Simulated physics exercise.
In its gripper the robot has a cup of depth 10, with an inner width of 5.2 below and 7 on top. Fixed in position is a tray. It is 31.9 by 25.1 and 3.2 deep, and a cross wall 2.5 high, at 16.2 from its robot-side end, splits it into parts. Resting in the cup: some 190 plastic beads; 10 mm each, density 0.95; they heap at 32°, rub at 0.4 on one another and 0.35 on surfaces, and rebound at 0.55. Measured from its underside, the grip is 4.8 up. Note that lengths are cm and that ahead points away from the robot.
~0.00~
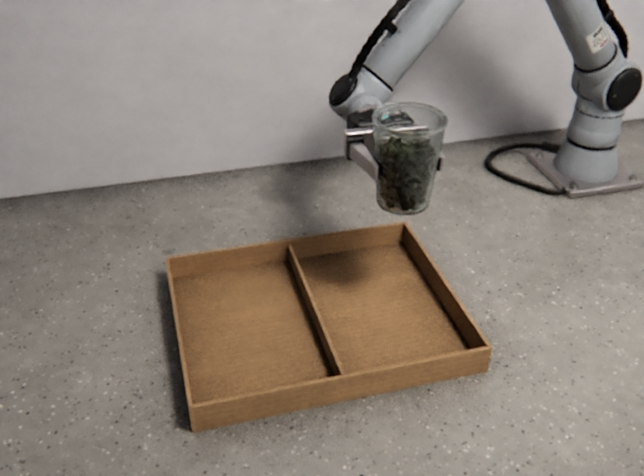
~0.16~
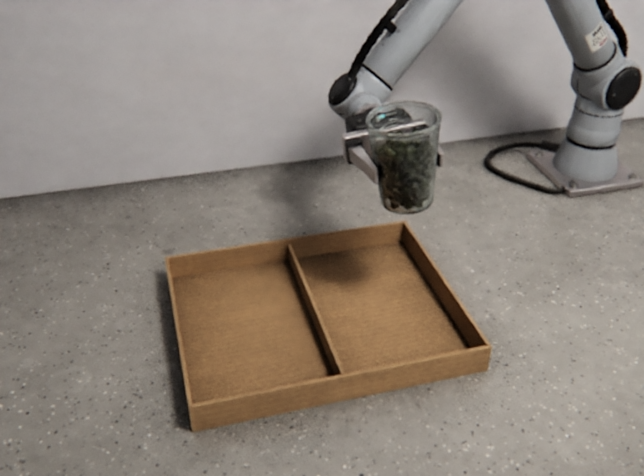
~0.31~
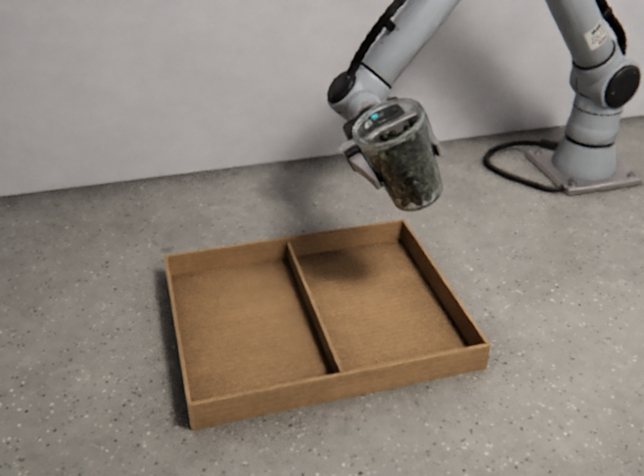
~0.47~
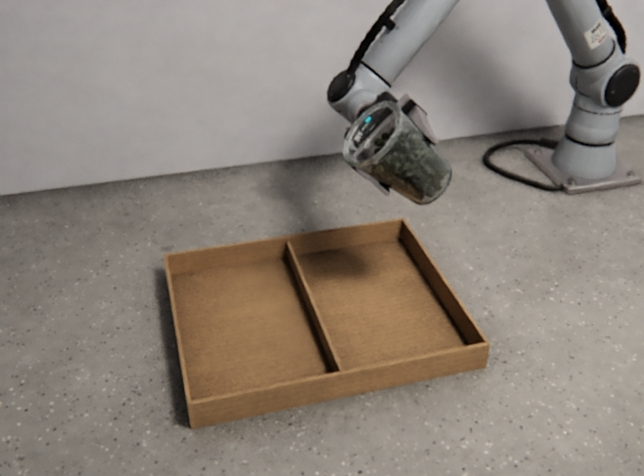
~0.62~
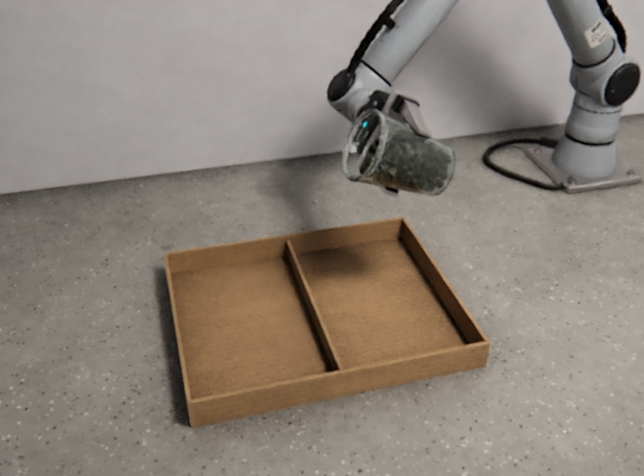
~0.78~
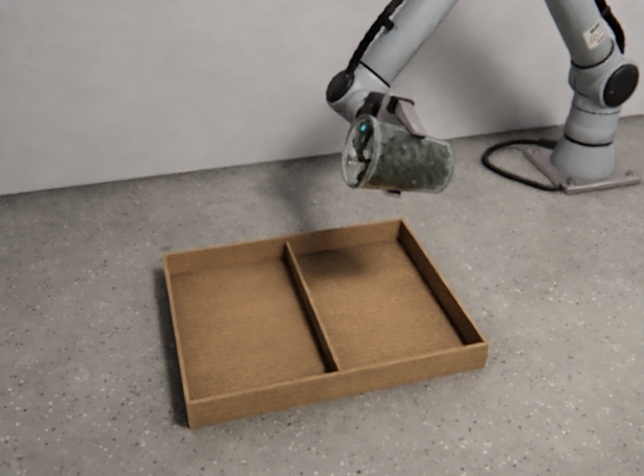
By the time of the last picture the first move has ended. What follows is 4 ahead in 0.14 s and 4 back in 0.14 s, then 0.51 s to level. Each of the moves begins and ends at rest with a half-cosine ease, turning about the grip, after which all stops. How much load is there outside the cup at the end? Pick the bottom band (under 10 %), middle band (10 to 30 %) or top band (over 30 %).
Middle band.
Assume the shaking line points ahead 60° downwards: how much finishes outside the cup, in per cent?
You'd expect near 0 percent of it there.
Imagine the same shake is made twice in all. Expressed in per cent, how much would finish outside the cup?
Roughly 35 in a hundred.
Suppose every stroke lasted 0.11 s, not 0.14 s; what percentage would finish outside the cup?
About 35 per cent, then.
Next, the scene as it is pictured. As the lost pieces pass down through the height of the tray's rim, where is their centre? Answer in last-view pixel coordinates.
Their middle sits near (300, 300).
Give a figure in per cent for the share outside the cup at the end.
I'd say some 20 per cent of it.
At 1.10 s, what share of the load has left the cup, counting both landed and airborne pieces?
20 %.
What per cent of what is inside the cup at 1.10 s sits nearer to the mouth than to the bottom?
50 %.
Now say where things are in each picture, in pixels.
Cup middle at (406, 162), level; upper third of the load around (408, 151), from x 380 to 430, top at y 135; 191 in the cup, in the first picture.
Cup middle at (405, 162), tilted 7° forward; upper third of the load around (406, 151), from x 380 to 430, top at y 135, in the second picture.
Cup middle at (404, 160), tilted 25° forward; upper third of the load around (405, 150), from x 375 to 435, top at y 130, in the third picture.
Cup middle at (403, 159), tilted 46° forward; upper third of the load around (405, 149), from x 375 to 445, top at y 130, in the fourth picture.
Cup middle at (403, 159), tilted 64° forward; upper third of the load around (406, 150), from x 365 to 445, top at y 135, in the fifth picture.
Cup middle at (401, 160), tilted 71° forward; upper third of the load around (407, 151), from x 360 to 445, top at y 135; 191 in the cup, in the sixth picture.
After 1.10 s, tilted 70° forward, highest piece 21 above the table; 154 in the cup, 1 in the far-side part, 36 in flight or on a rim.
After 1.41 s, tilted 16° forward, highest piece 24 above the table; 151 in the cup, 27 in the far-side part, 13 in the robot-side part.
After 1.77 s, level, highest piece 23 above the table; 151 in the cup, 27 in the far-side part, 13 in the robot-side part.
After 2.82 s, level, highest piece 23 above the table; 151 in the cup, 27 in the far-side part, 13 in the robot-side part.
At rest, 151 in the cup, 27 in the far-side part, 13 in the robot-side part. That is 21 % outside the cup.
